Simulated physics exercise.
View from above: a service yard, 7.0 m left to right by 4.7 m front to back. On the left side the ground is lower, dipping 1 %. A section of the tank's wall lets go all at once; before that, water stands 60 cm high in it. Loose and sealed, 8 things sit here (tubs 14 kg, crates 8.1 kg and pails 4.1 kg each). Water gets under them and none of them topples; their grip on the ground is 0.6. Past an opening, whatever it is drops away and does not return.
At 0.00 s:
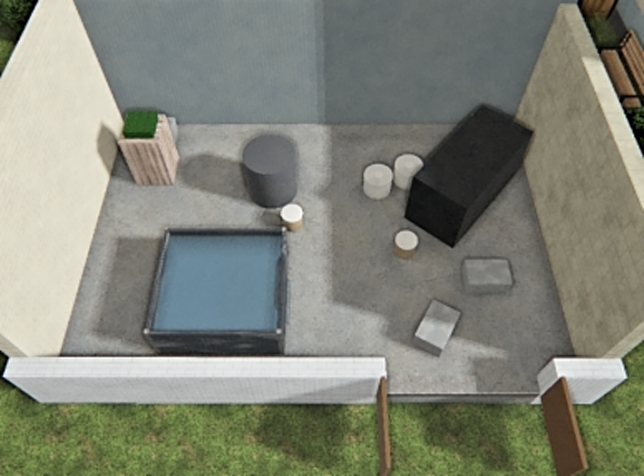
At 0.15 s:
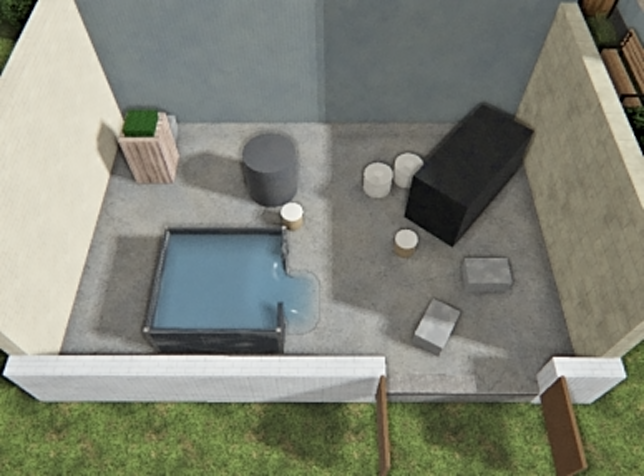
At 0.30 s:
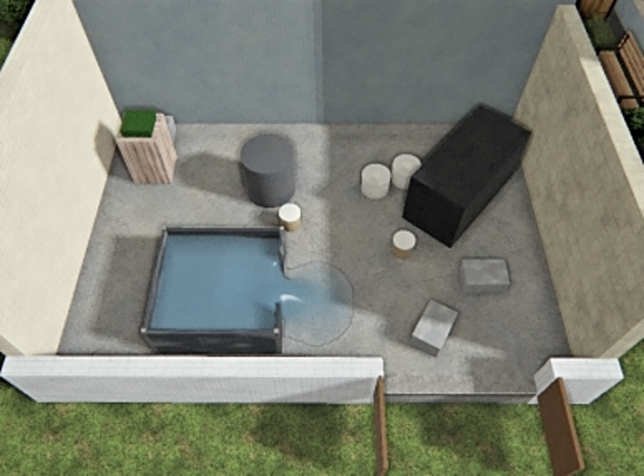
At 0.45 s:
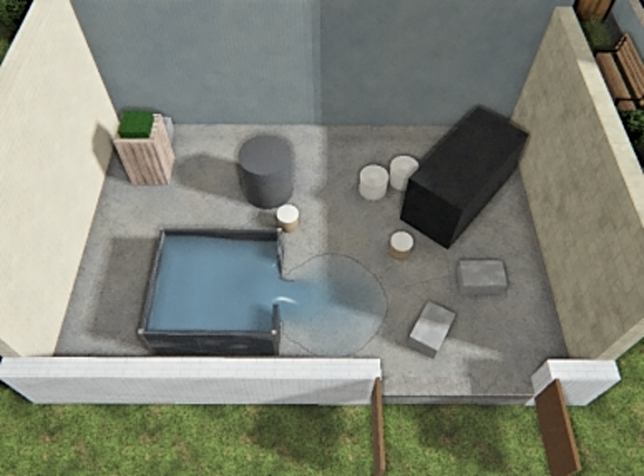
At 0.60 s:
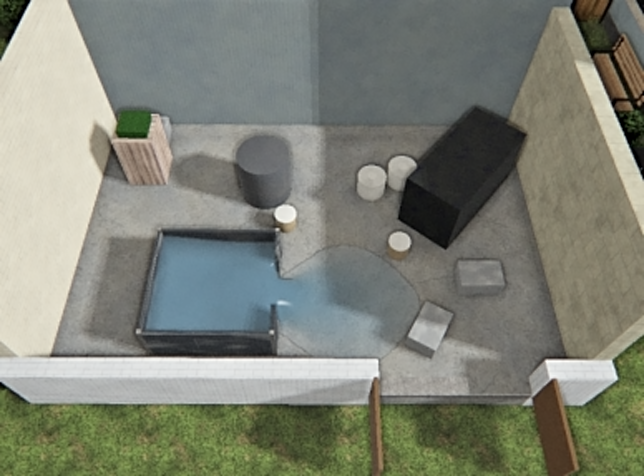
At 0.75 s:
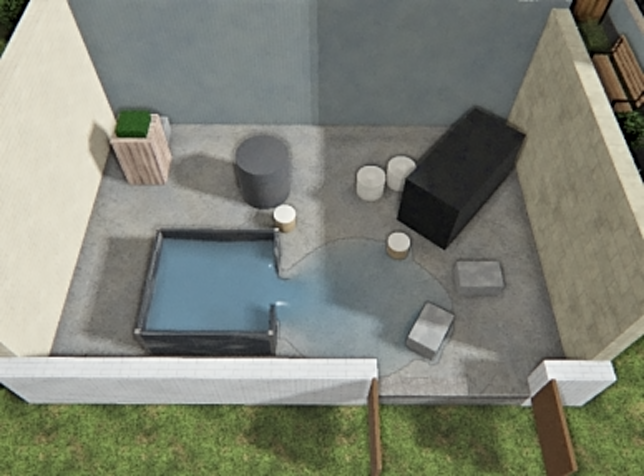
In a walled yard seen from above, a dark-rimmed tank of blue water stands on the left, with a large black box and smaller blocks and cylinders around it. Water bursts through a gap in the tank's right side, then spreads rightward in a widening, thinning sheet around a pale block.
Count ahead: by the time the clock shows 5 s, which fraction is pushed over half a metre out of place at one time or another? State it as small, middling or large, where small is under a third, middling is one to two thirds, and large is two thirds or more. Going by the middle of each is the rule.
Middling.
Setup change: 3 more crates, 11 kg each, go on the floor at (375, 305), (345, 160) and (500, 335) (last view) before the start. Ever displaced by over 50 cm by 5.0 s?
Order as given: Goes farther, stays inside it, goes farther.
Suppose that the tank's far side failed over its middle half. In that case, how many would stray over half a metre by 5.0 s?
Then the count would be 2.
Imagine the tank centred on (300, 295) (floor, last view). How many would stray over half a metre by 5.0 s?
The count would be 4.
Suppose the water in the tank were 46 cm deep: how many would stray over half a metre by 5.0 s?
In that case the number is 3.
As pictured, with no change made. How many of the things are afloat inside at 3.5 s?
The count is 3.
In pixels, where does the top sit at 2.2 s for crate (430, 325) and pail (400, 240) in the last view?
First near (525, 356), second near (491, 262).
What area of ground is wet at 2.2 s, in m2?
14 m2.
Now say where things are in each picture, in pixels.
The first picture shows a crate at (438, 324), on the bottom; a tub at (379, 175) rests on the ground; 2.4 m2 under water; 0 of 8 have shifted.
The second picture shows a crate at (438, 323) rests on the ground; a tub at (379, 174), on the bottom; 2.8 m2 under water; 0 of 8 have shifted.
The third picture shows a crate at (436, 324) rests on the ground; a tub at (377, 175), on the bottom; 3.5 m2 under water; 0 of 8 have shifted.
The fourth picture shows a crate at (433, 325) rests on the ground; a tub at (374, 176) rests on the ground; 4.3 m2 under water; 0 of 8 have shifted.
The fifth picture shows a crate at (431, 325) rests on the ground; a tub at (372, 176), on the bottom; 5.2 m2 under water; 0 of 8 have shifted.
The sixth picture shows a crate at (432, 326) rests on the ground; a tub at (372, 176) rests on the ground; water covers 6.2 m2; 0 of 8 have shifted.
After 1.1 s 1 of 8 are over 50 cm from their spots; 0 afloat.
After 2.2 s 3 of 8 are over 50 cm from their spots; 3 afloat.
After 3.5 s 3 of 8 are over 50 cm from their spots; 3 afloat.
After 5.0 s 3 of 8 are over 50 cm from their spots, and 3 have been at some point; 3 afloat.
